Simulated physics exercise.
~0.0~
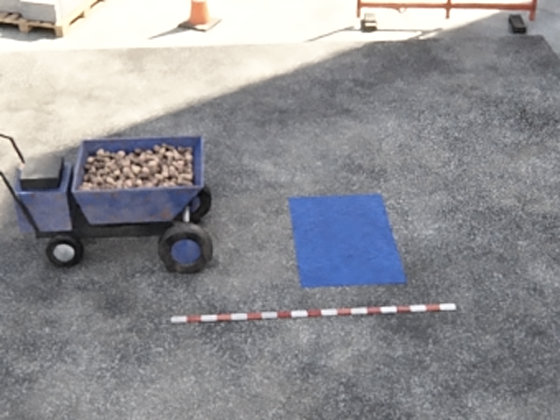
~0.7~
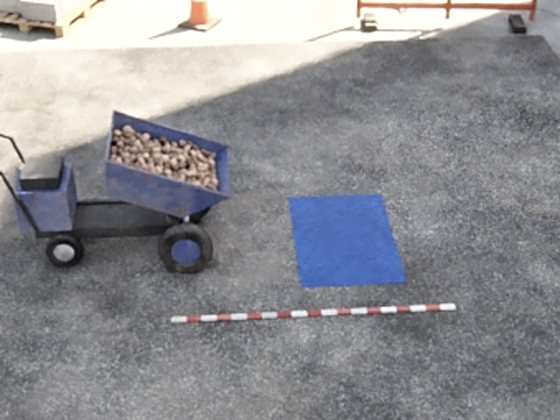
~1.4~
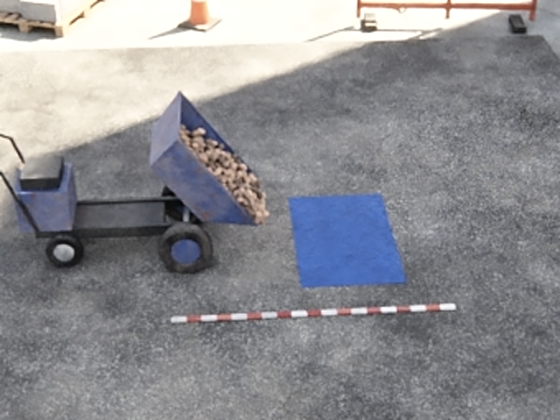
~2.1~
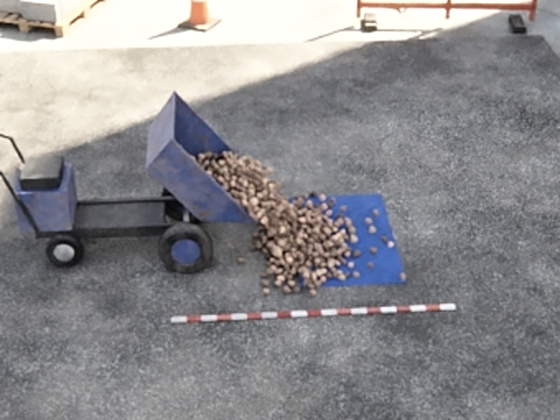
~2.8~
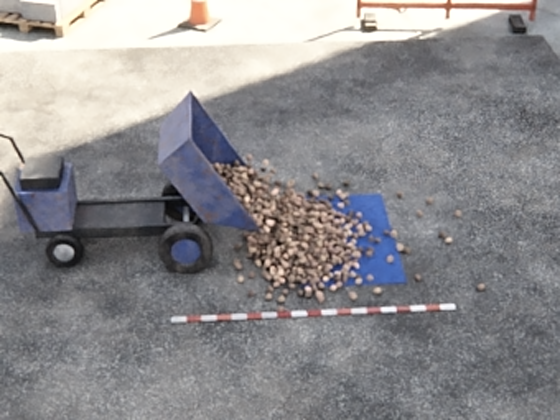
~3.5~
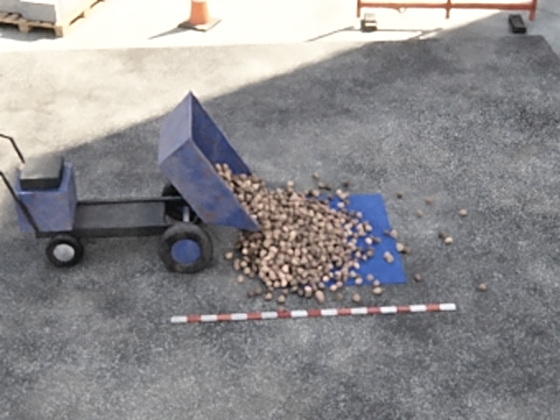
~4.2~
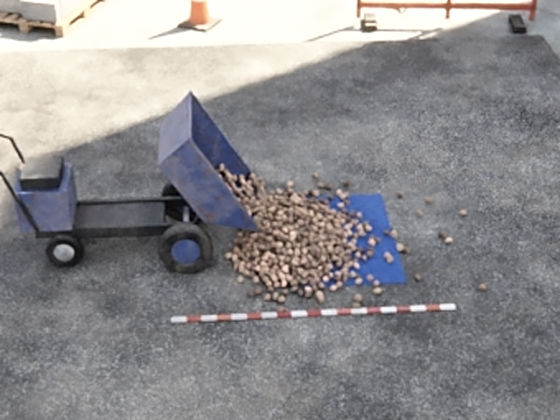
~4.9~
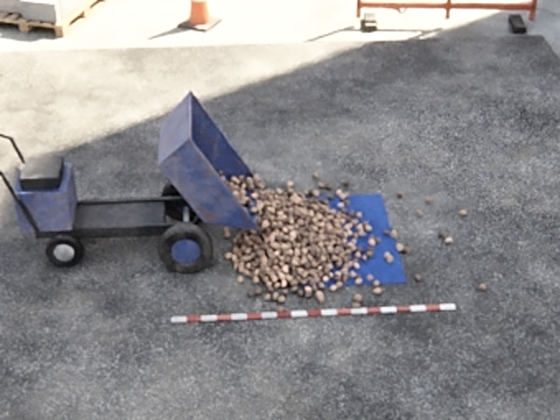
The blue tray of a small powered barrow tips steeply up to the right, spilling brown stones onto the ground and partly across a blue tarpaulin. It stays raised as the heap settles against its lower edge, with a few stones scattered beyond the sheet.
